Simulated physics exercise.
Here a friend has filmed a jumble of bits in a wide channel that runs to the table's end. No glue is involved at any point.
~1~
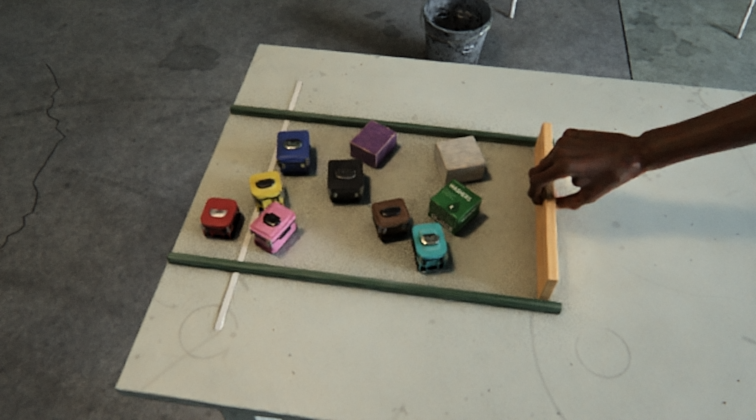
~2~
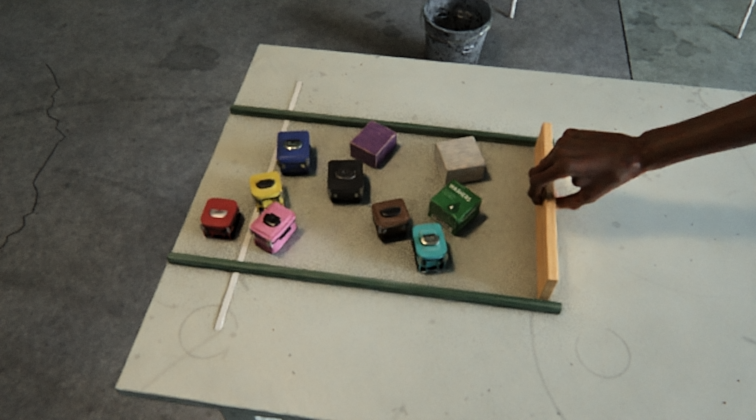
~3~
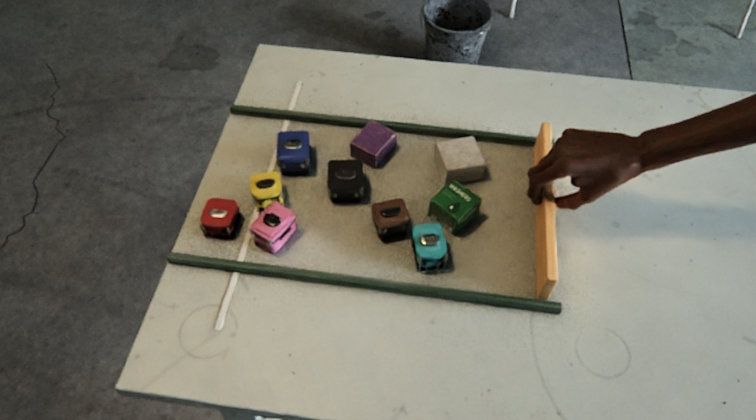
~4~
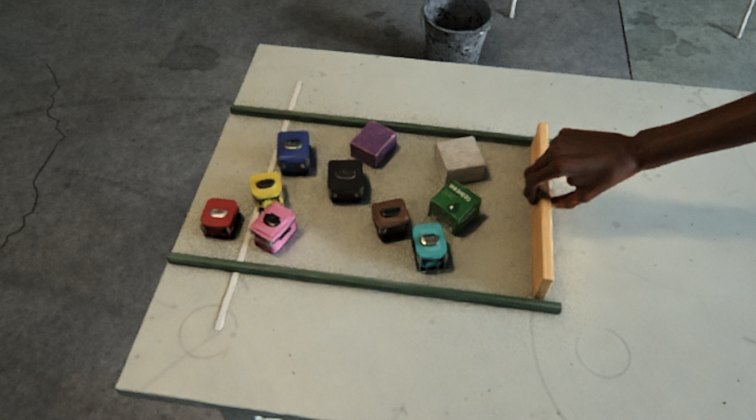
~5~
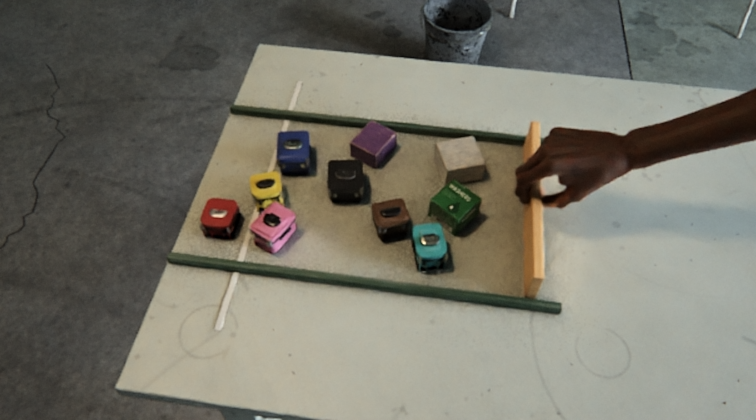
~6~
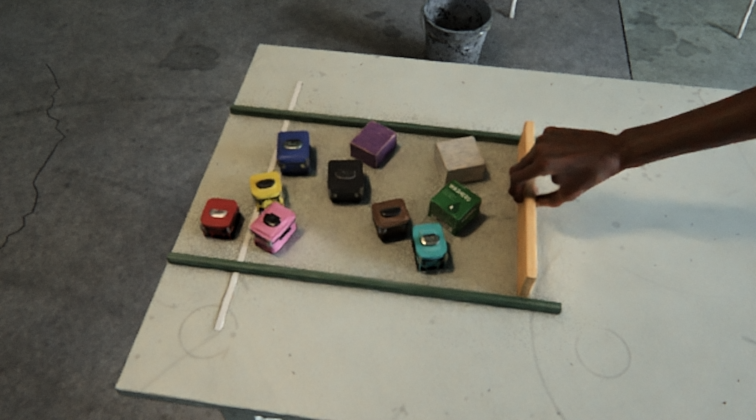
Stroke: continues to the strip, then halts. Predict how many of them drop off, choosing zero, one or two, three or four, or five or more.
One or two drop off.
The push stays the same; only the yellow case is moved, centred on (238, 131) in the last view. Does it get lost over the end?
From that start, the object then does not stay.
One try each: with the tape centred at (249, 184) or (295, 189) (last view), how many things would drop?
Respectively 5 and 0.
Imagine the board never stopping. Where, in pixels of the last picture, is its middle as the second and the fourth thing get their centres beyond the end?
It sits around (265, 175) and after that around (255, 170).
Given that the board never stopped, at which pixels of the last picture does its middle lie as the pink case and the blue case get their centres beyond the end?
The middle is at (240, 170) when it's the pink case, and at (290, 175) when it's the blue case.
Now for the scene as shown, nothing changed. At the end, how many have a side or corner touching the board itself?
At rest, 3 are in contact.
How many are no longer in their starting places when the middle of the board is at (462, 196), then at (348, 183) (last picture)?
Note: First position 2; second position 8.
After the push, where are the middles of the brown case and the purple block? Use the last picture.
The brown case finishes at (222, 196); the purple block finishes at (227, 128).
Soon after, none off yet; red case at rest near (221, 219); yellow case at rest near (268, 192); blue case at rest near (294, 153).
At rest, the number that fall off is one or two; fallen, blue case.
